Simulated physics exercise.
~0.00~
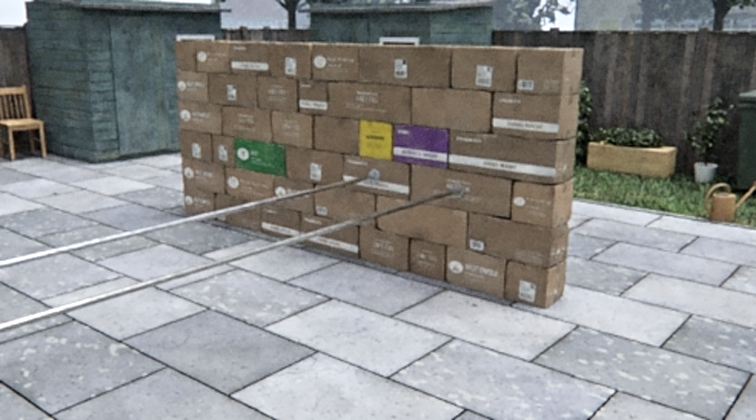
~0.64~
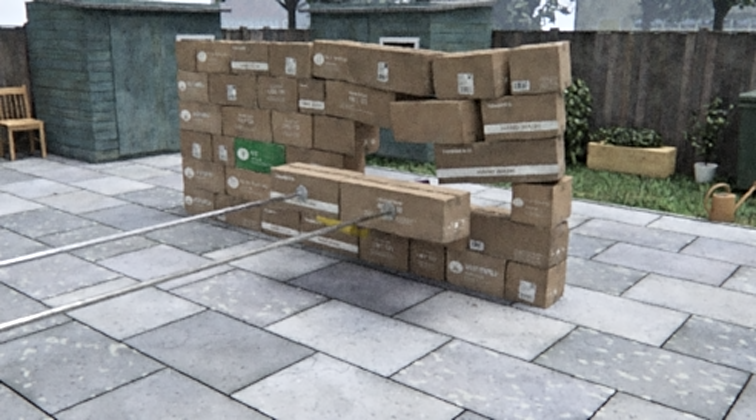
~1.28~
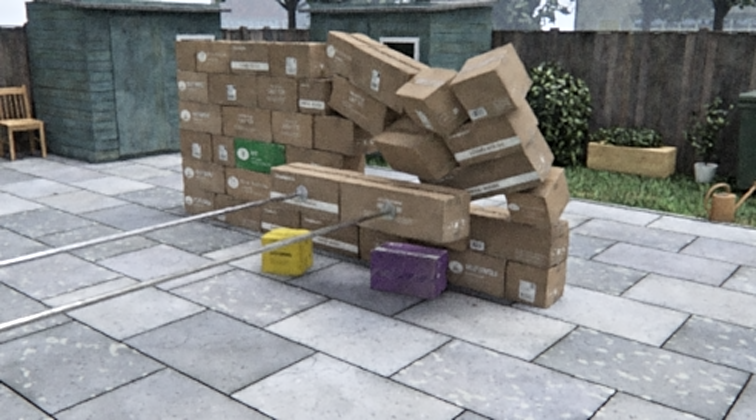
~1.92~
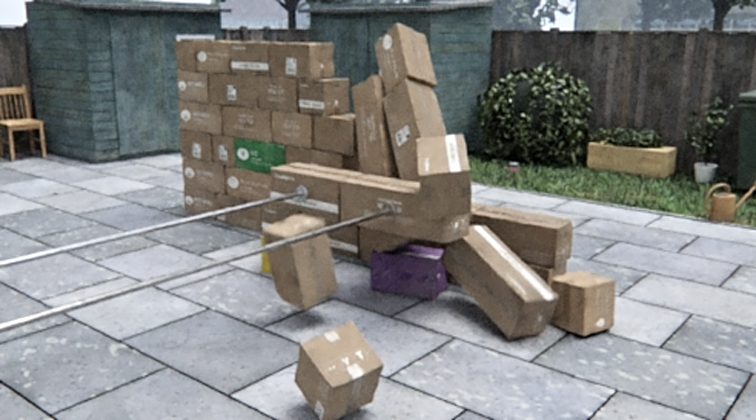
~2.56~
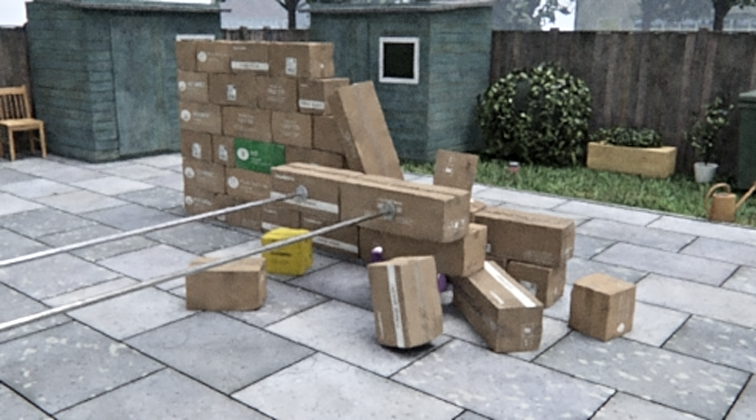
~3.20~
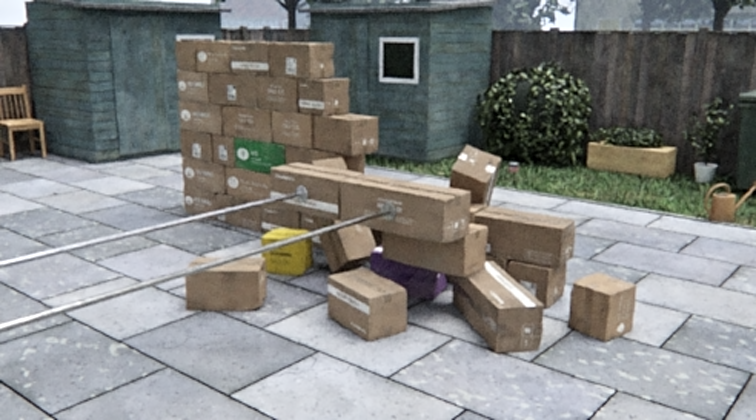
On a grey paved patio with green sheds and a wooden fence behind, a fixed view from the front, slightly above, shows a wall of brown cartons with green, yellow and purple ones among them. Two long rods reach in from the left to two brown cartons low in the wall and draw them out together. The yellow and purple cartons drop beneath them, and the upper right side sags, leans and collapses. Brown cartons tumble onto the paving. At the end the left part stands with the green carton in place, while the yellow and purple cartons lie on the ground among fallen boxes.
